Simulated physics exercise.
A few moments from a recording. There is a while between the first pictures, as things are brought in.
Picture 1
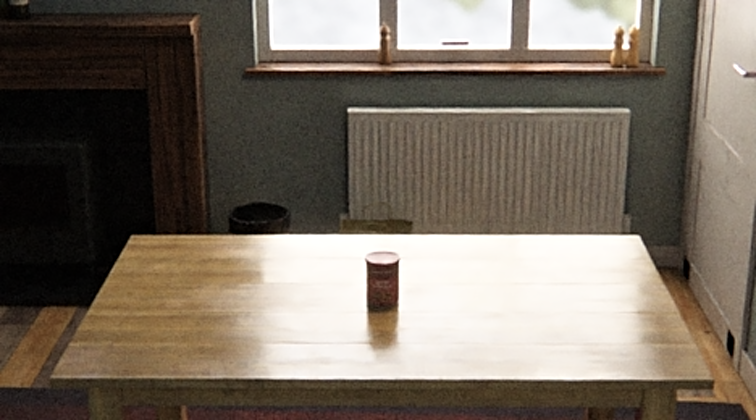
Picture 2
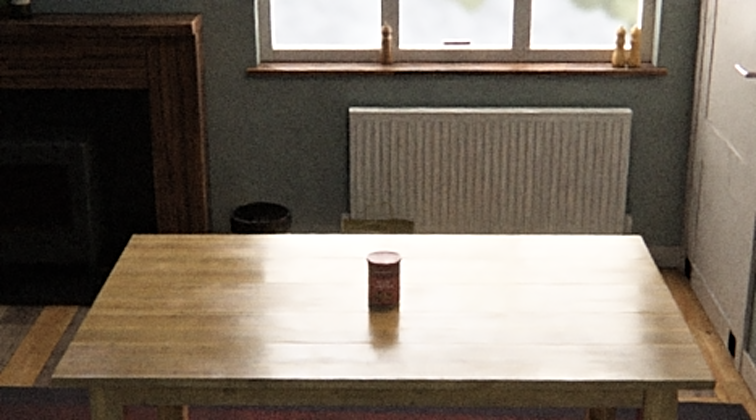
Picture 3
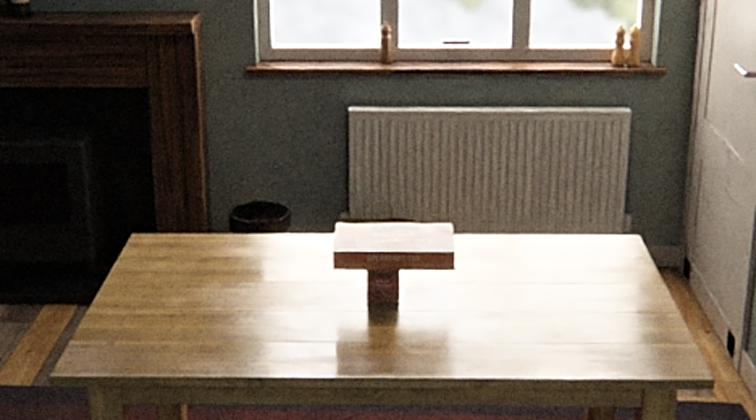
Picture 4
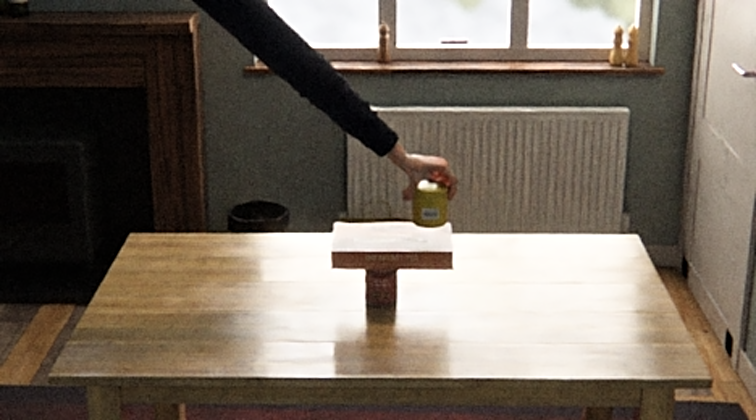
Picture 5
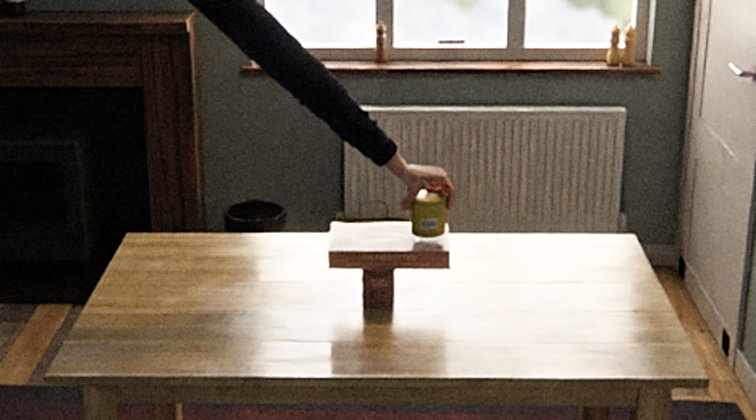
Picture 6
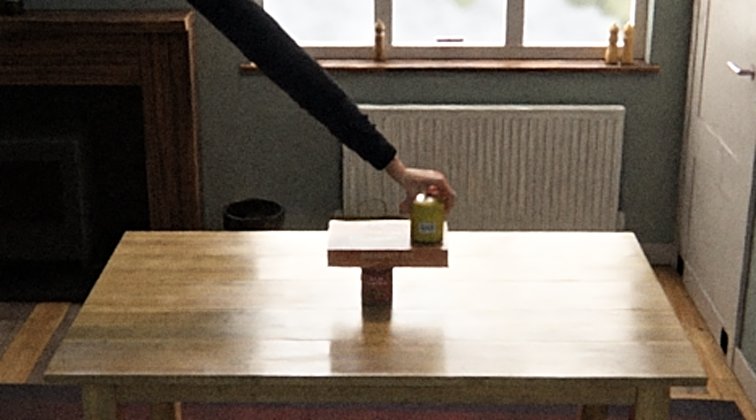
An arm in a dark sleeve lowered a yellow jar onto the right side of a flat block, still gripping it, after the block had appeared on top of a red tin on a wooden table.
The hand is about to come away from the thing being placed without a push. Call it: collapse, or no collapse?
Collapse.
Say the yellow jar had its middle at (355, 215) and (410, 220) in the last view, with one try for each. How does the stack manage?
The stack remains upright with the first try and topples over with the second.
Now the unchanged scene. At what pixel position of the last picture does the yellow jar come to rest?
Somewhere around (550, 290) in the last picture.
Then, 0.50 s after the last picture, yellow jar now fallen; orange packet tipped 60° from how it was.
Then, 0.70 s after the last picture, orange packet now fallen; red tin slid about its own width.
At rest, fallen, orange packet and yellow jar; moved from the start, red tin. Seen from the same camera at the end, yellow jar near (550, 289). The stack loses its balance.
